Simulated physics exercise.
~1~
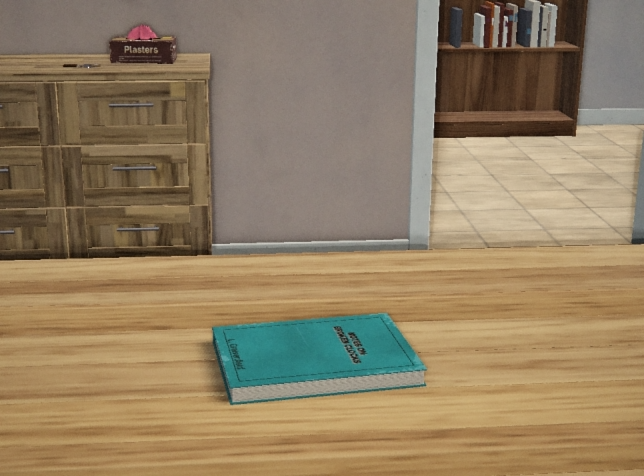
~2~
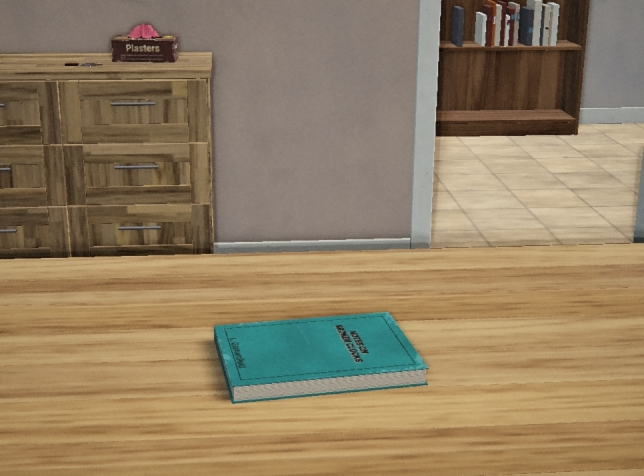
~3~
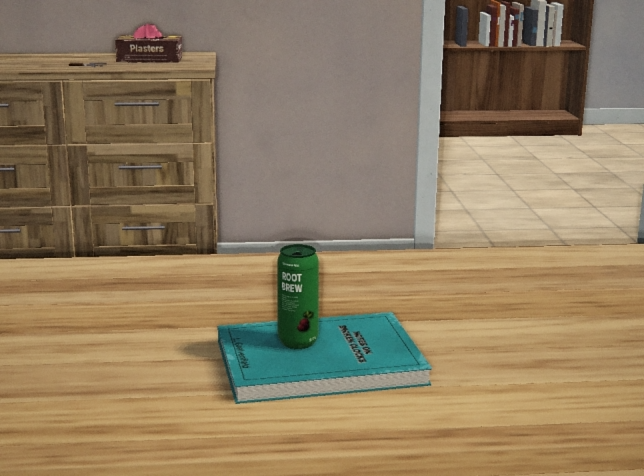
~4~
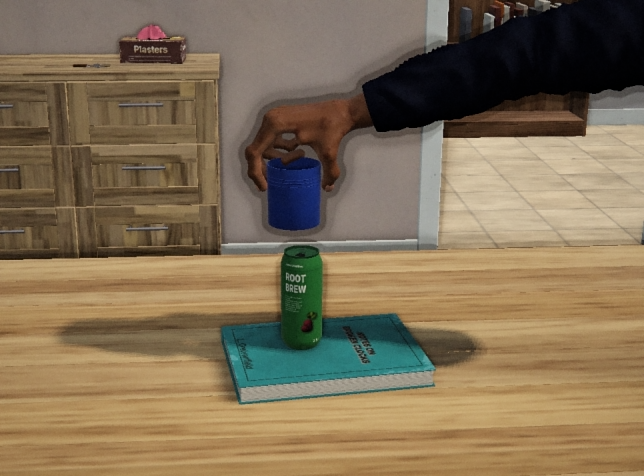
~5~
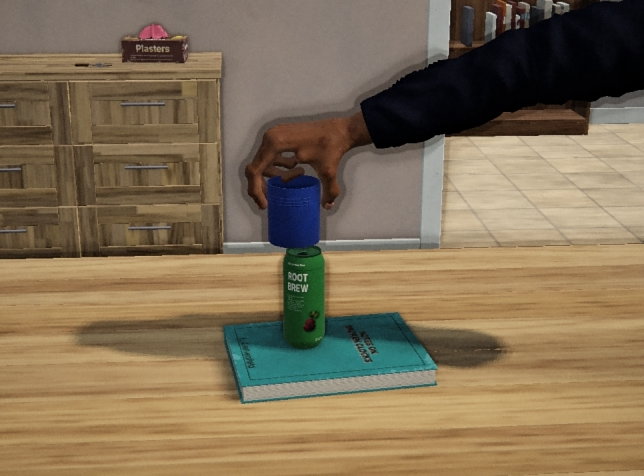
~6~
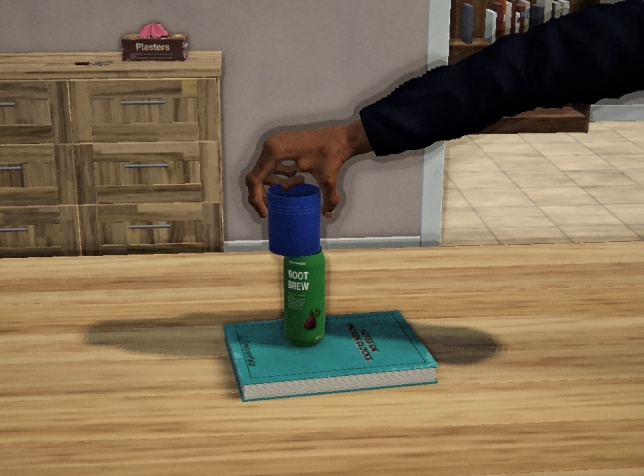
A green can appeared on top of a teal book lying on a wooden table, then a hand reached in from the right and lowered a blue cup onto the can.
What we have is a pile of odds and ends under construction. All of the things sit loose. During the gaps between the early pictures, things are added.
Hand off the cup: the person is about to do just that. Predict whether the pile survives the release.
Turns out it stands firm.
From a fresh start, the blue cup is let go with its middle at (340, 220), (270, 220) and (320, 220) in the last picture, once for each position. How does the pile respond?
Try one: It topples; try two: It topples; try three: It stands firm.
Then, 0.20 s on from there, no change.
Then, 0.50 s on from there, blue cup resting near (294, 220).
In the end, all 3 unmoved. At the end, from the last picture's camera, blue cup near (294, 220). The pile holds.
